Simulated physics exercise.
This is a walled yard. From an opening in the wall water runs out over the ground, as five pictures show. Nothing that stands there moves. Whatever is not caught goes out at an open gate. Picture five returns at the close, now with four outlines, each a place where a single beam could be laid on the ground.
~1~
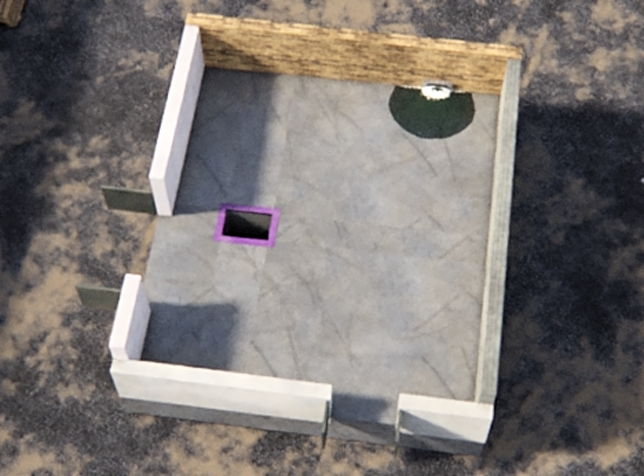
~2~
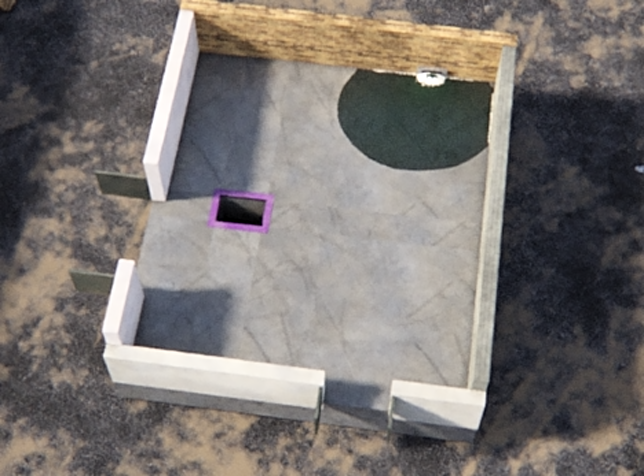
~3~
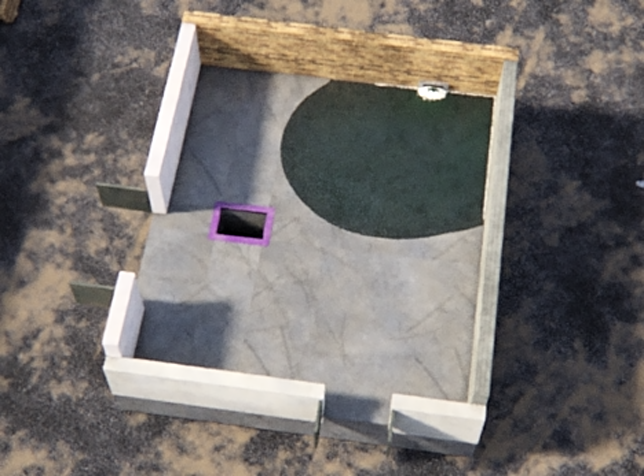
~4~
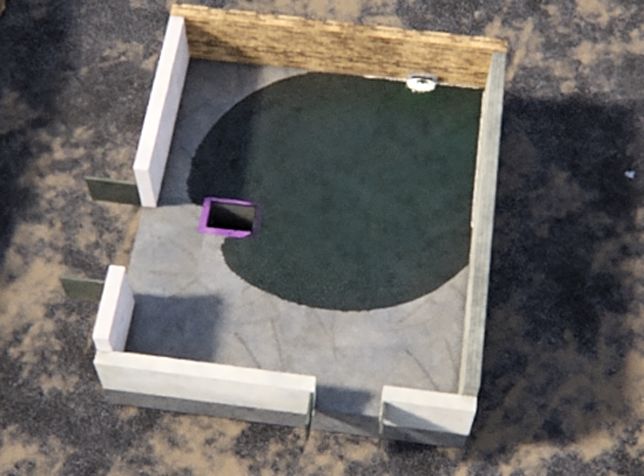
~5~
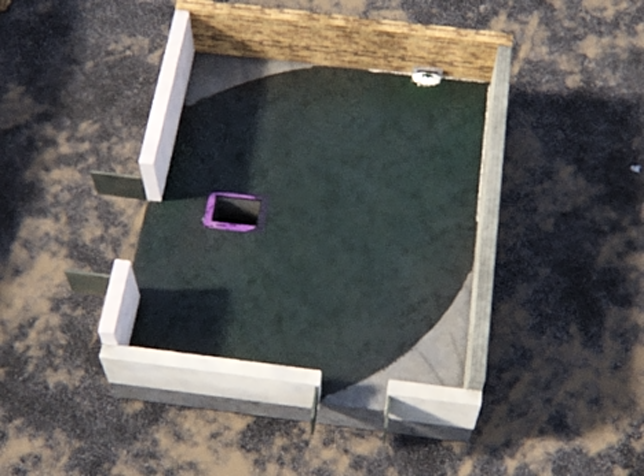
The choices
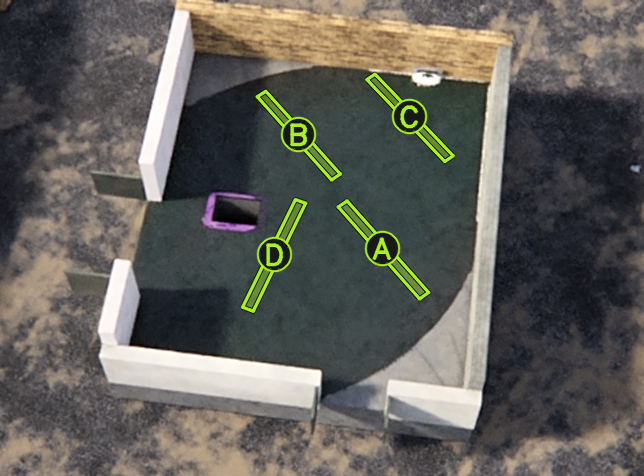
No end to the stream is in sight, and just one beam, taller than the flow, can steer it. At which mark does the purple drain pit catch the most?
Take A.
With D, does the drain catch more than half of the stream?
No.
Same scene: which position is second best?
The answer is D.
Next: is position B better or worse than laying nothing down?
It is worse.
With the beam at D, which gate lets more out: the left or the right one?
The left one.
On the marked copy, A from (342, 203) to (424, 295); B from (261, 94) to (335, 176); C from (370, 76) to (449, 158); D from (247, 309) to (300, 201).
If A is chosen, about 33 % of the stream runs into the purple drain pit, about 65 % out by the gates.
If B is chosen, about 9 % of the stream runs into the purple drain pit, about 91 % out by the gates.
If C is chosen, about 7 % of the stream runs into the purple drain pit, about 93 % out by the gates.
If D is chosen, about 23 % of the stream runs into the purple drain pit, about 77 % out by the gates.
